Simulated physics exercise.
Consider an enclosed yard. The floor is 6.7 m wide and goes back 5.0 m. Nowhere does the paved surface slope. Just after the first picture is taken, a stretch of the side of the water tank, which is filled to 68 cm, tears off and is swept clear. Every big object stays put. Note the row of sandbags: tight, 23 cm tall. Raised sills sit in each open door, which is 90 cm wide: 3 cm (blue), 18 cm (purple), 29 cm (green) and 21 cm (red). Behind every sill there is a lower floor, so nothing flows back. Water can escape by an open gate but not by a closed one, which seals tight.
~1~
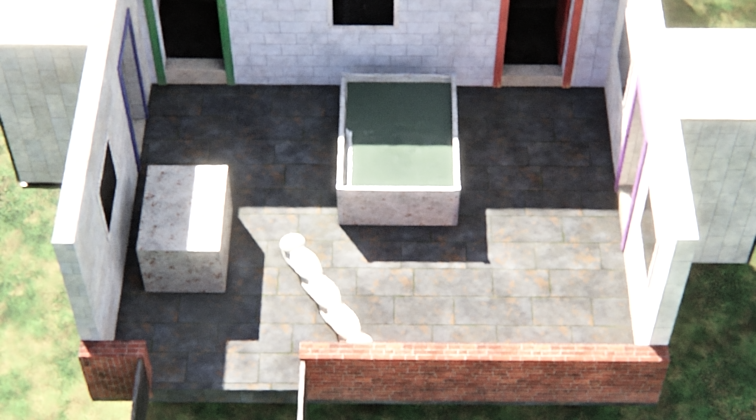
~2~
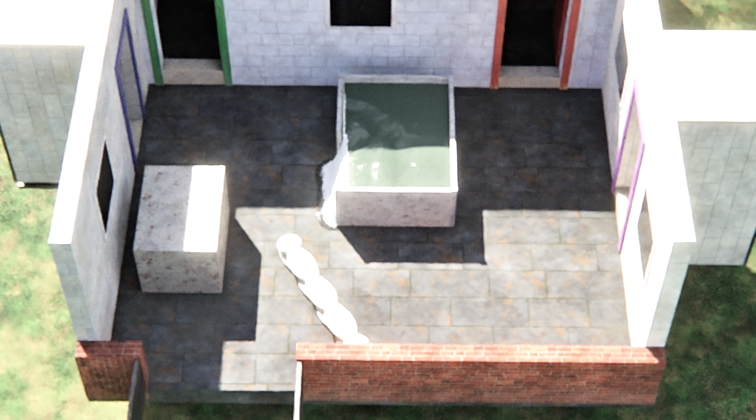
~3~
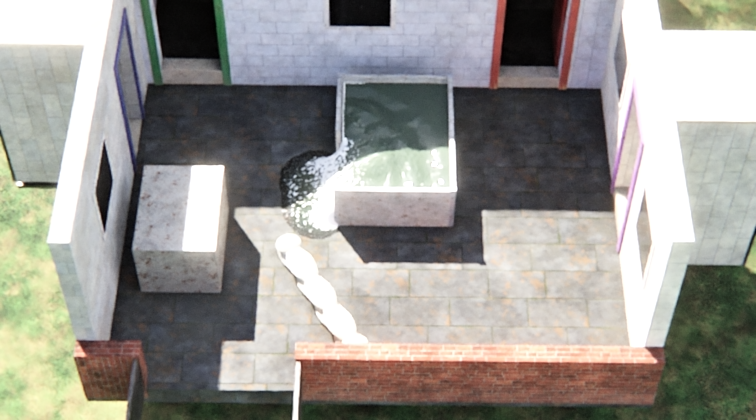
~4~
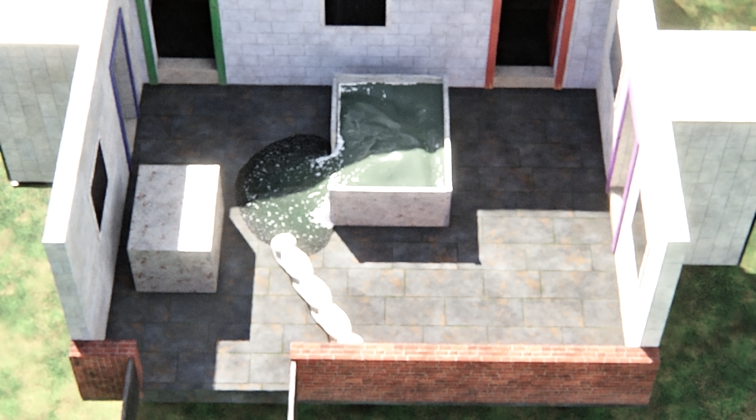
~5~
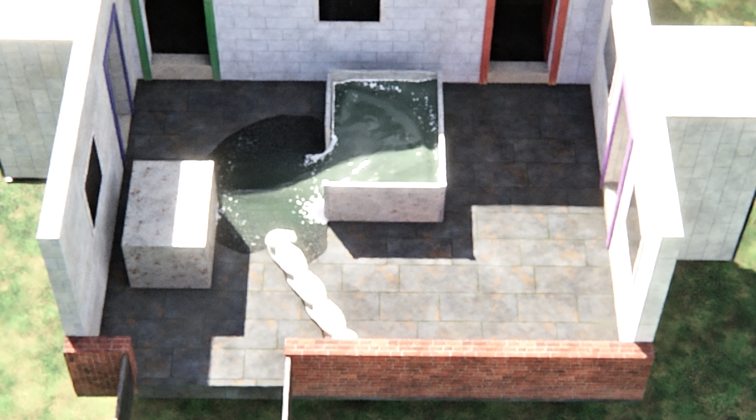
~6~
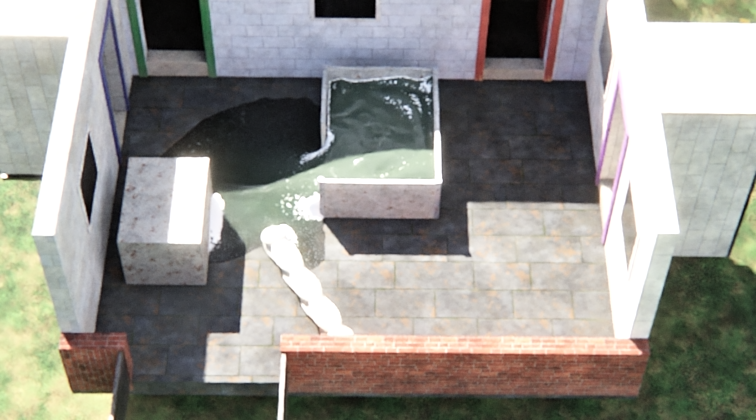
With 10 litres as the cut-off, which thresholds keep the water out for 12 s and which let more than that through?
My prediction: The blue door tops the limit; the purple door never tops the limit; the green door never tops the limit; the red door never tops the limit.
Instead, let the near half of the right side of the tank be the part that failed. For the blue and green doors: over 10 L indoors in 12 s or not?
At the blue door the limit is surpassed; at the green door it is not exceeded.
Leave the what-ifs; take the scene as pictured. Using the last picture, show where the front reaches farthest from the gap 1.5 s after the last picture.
Point: Roughly (93, 352).
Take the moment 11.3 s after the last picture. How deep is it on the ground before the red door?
I'd say close to 2.5 cm.
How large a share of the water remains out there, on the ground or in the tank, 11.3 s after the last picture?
Share still there: About 50 %.
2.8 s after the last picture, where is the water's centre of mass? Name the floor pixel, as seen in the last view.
Roughly (287, 189).
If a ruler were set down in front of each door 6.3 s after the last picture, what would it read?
Door by door in cm, blue shows 9, purple shows 1, green shows 9, red shows 3.
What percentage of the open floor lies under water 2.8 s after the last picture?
I'd say around 45 % is wet.
Then, 0.7 s after the last picture water covers 30 % of the floor and is deepest (40 cm) near (219, 208); blue door 11 cm at the sill, 16 L in, purple door not reached, green door 2 cm at the sill, 0 L in, red door not reached.
Then, 1.5 s after the last picture water covers 40 % of the floor and is deepest (30 cm) near (219, 208); blue door 20 cm at the sill, 98 L in, purple door not reached, green door 9 cm at the sill, 0 L in, red door not reached.
Then, 2.8 s after the last picture water covers 45 % of the floor and is deepest (22 cm) near (132, 82); blue door 17 cm at the sill, 234 L in, purple door not reached, green door 10 cm at the sill, 0 L in, red door not reached.
Then, 6.3 s after the last picture water covers 70 % of the floor and is deepest (11 cm) near (131, 91); blue door 9 cm at the sill, 397 L in, purple door 1 cm at the sill, 0 L in, green door 9 cm at the sill, 0 L in, red door 3 cm at the sill, 0 L in.
Then, 11.3 s after the last picture water covers 80 % of the floor and is deepest (6 cm) near (131, 91); blue door 5 cm at the sill, 440 L in, purple door 4 cm at the sill, 0 L in, green door 6 cm at the sill, 0 L in, red door 2 cm at the sill, 0 L in.
